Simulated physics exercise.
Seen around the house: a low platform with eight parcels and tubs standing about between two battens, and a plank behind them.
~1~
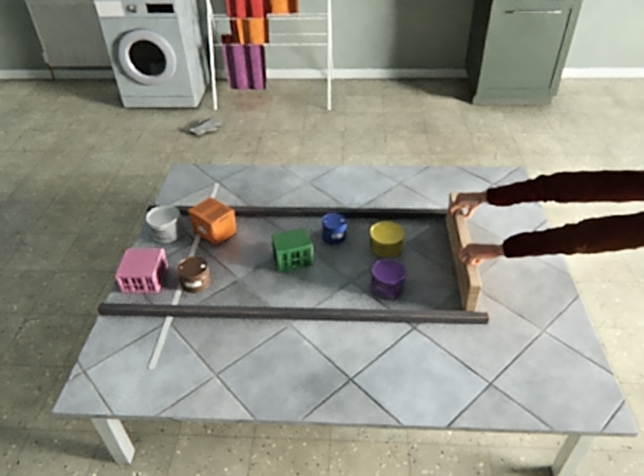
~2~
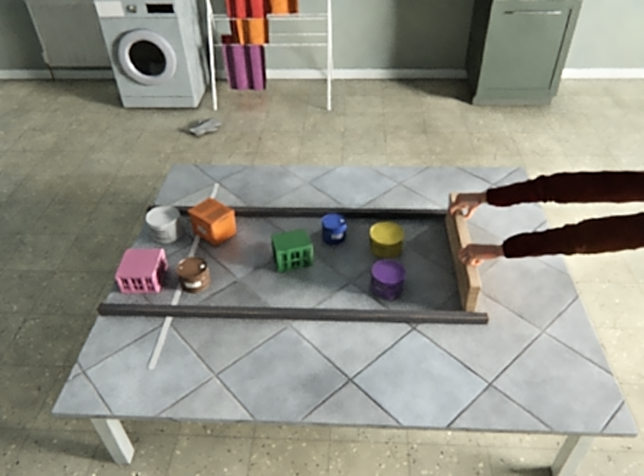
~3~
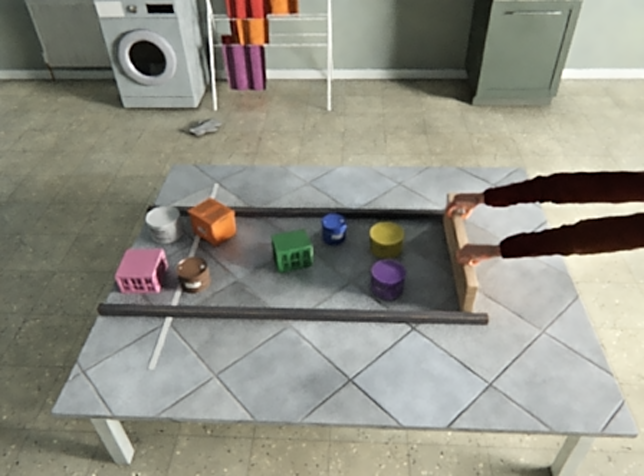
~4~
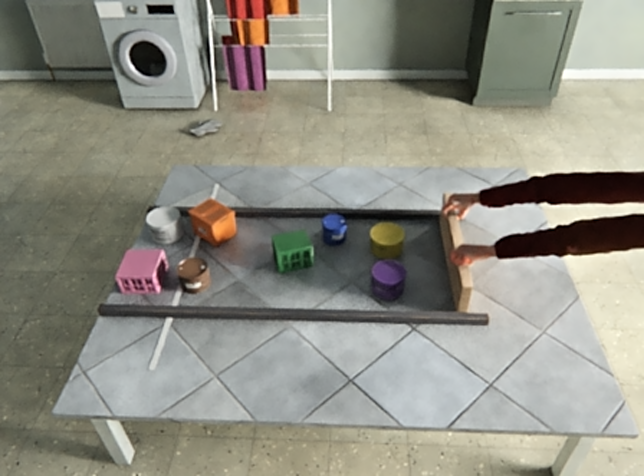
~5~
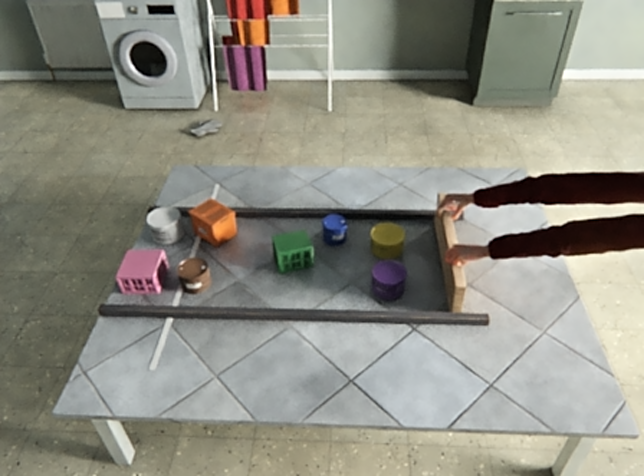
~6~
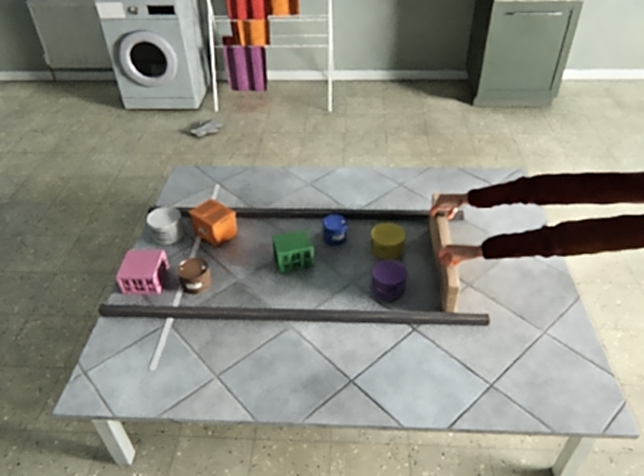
A wooden plank, pushed by two hands from the right, slid slightly left between two dark battens on a low tiled platform, while the colourful crates, pails and tubs ahead of it stayed still.
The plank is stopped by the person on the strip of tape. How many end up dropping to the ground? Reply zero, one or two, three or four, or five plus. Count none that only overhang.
One or two.
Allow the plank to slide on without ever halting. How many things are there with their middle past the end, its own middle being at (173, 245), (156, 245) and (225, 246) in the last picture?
Counts: 2, 5, 0.
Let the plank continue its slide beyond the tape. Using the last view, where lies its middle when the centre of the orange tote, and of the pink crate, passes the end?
The orange tote puts it at (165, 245), the pink crate at (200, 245).
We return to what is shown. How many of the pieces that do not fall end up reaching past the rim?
The count is 0.
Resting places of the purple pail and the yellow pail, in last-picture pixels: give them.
The purple pail at (163, 280), the yellow pail at (178, 242).
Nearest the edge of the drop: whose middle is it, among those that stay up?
Foremost is the brown canister.
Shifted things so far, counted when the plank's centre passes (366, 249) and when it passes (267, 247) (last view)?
One spot: 3. Other spot: 4.
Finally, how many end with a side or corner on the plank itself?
3 end up touching it.
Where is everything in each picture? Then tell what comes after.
In the first frame, pink crate (142, 270); white pail (165, 224); brown canister (194, 274); plank (461, 249); tape (190, 259).
In the second frame, white pail (165, 225); purple pail (388, 279).
In the third frame, brown canister (194, 275); green crate (292, 251).
In the fourth frame, pink crate (143, 271); blue canister (334, 230).
In the fifth frame, white pail (166, 226); orange tote (214, 223).
In the sixth frame, pink crate (143, 272); white pail (166, 226); brown canister (195, 276); plank (442, 250); tape (191, 260).
Early on, none off yet; pink crate at rest near (143, 272); white pail at rest near (166, 226); brown canister at rest near (195, 276).
Finally, the number that fall off is one or two; lost, white pail and pink crate.
